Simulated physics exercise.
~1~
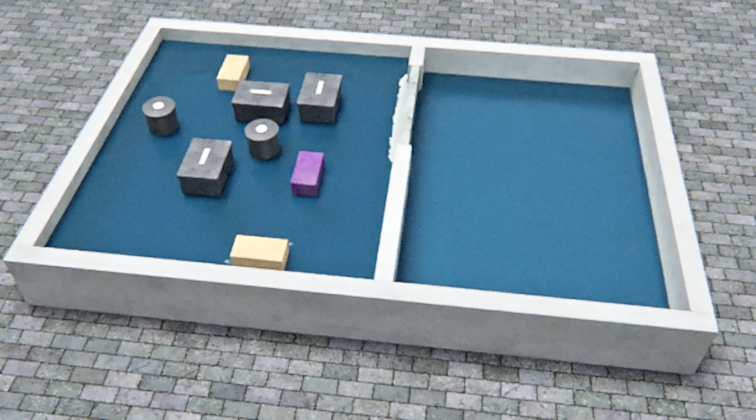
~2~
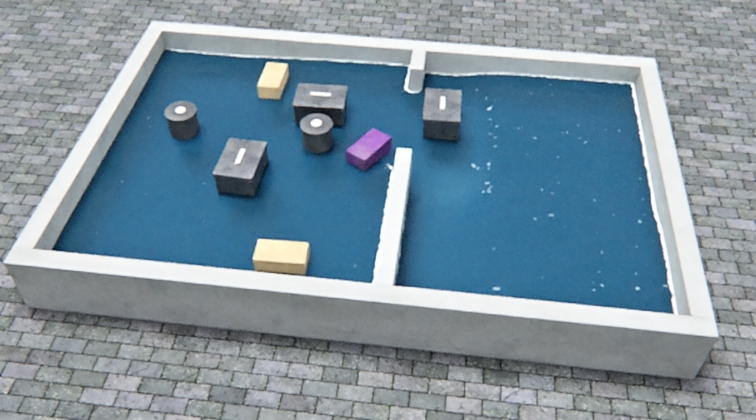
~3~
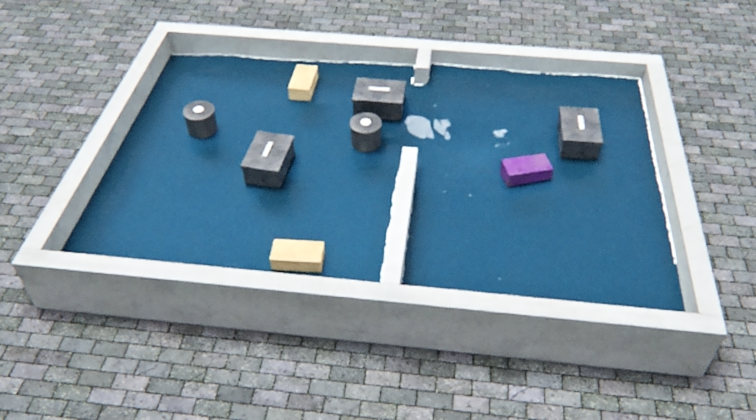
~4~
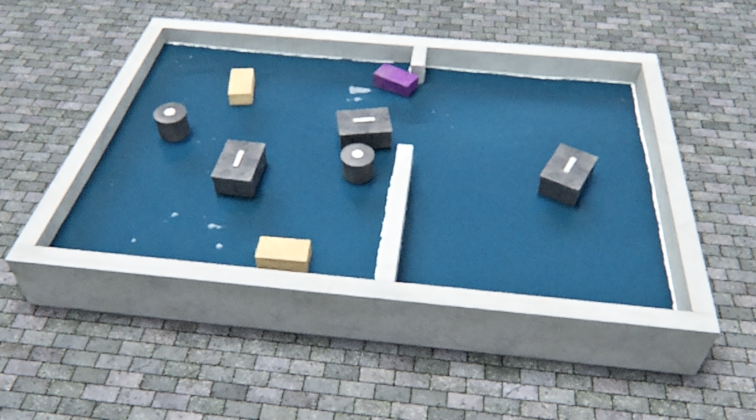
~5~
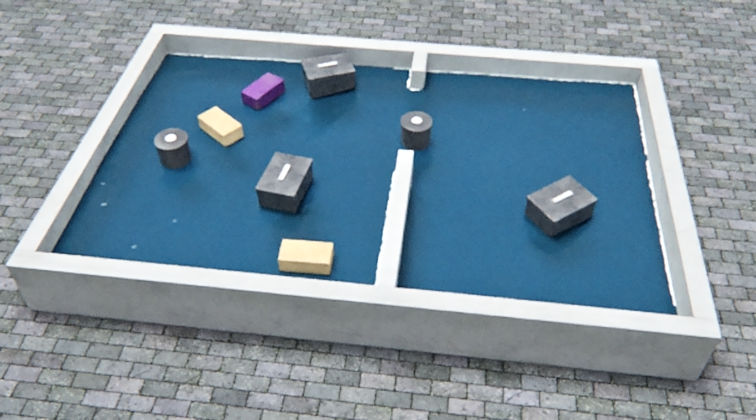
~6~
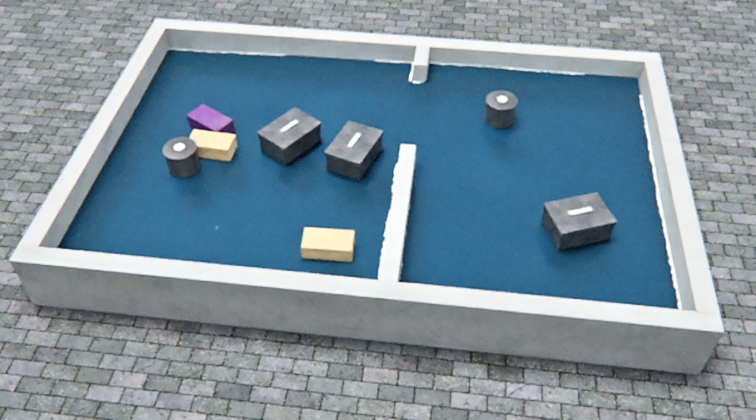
In the video, dark boxes and cylinders, tan blocks and a purple block drift rightward in a walled blue basin; the purple block passes through the divider's gap, then returns left, ending near a tan block, while one dark box and one cylinder end up right of the divider.
